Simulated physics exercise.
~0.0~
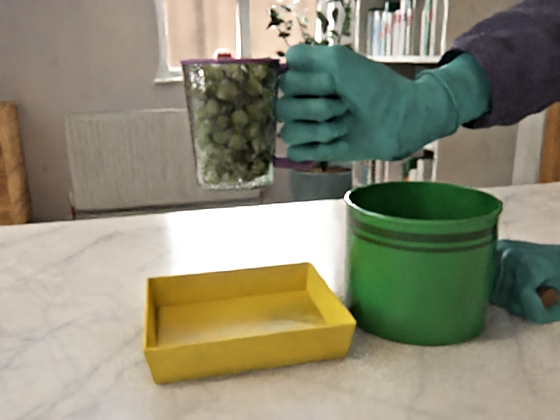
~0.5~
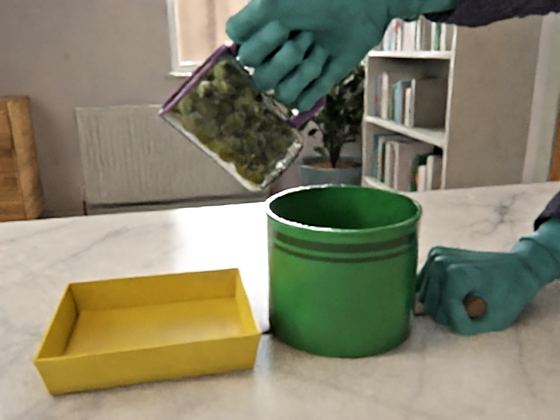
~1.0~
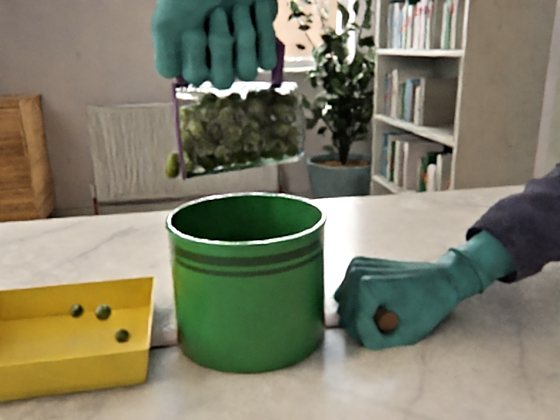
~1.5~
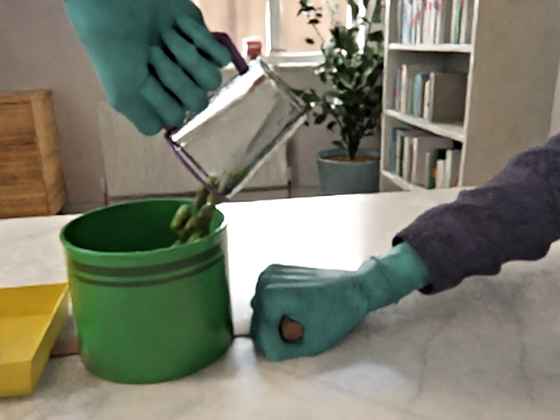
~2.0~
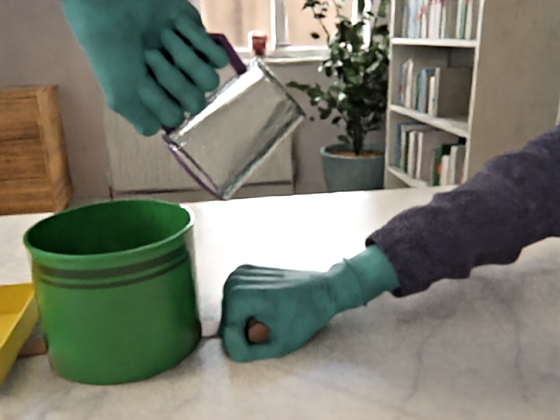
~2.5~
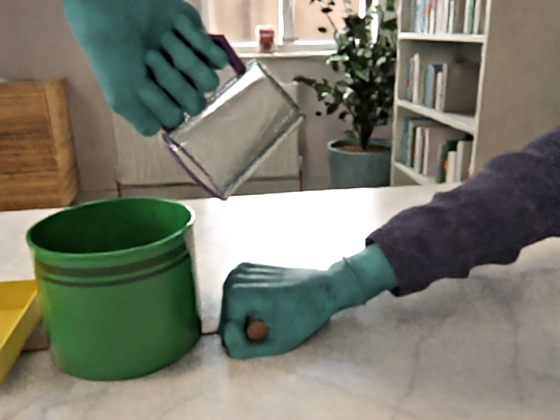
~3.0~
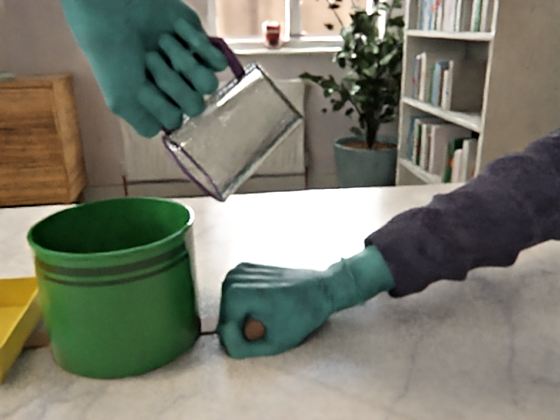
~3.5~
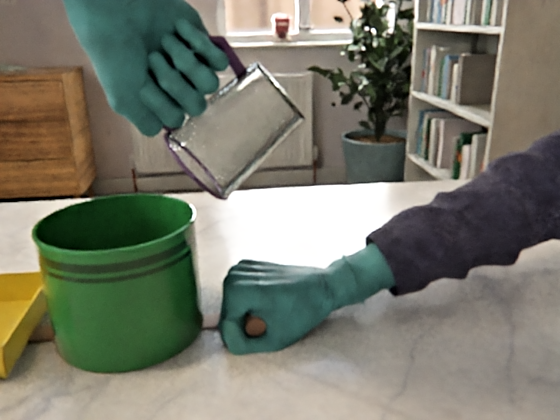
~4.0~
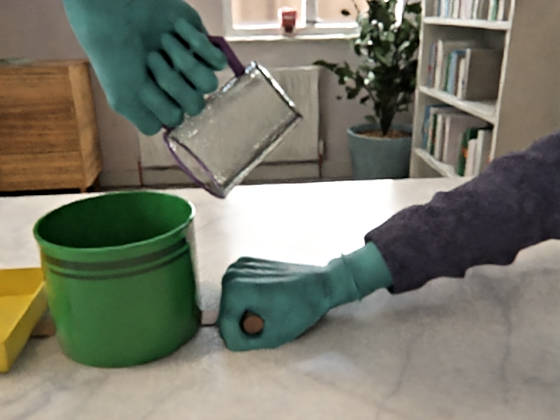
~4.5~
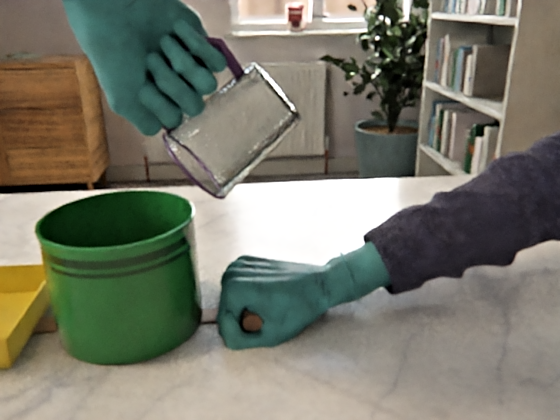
At the start, a teal-gloved hand holds a clear cup packed with small green olives above a marble table, where a yellow tin sits to the left of a green pot. The other gloved hand draws the tin and pot together toward the left while the cup begins to tip. A few olives drop into the yellow tin, then the rest pour into the green pot as it arrives beneath the cup. The row slides a little farther and stops. Finally, the emptied cup stays tilted downward in the hand, the fist resting beside the pot.
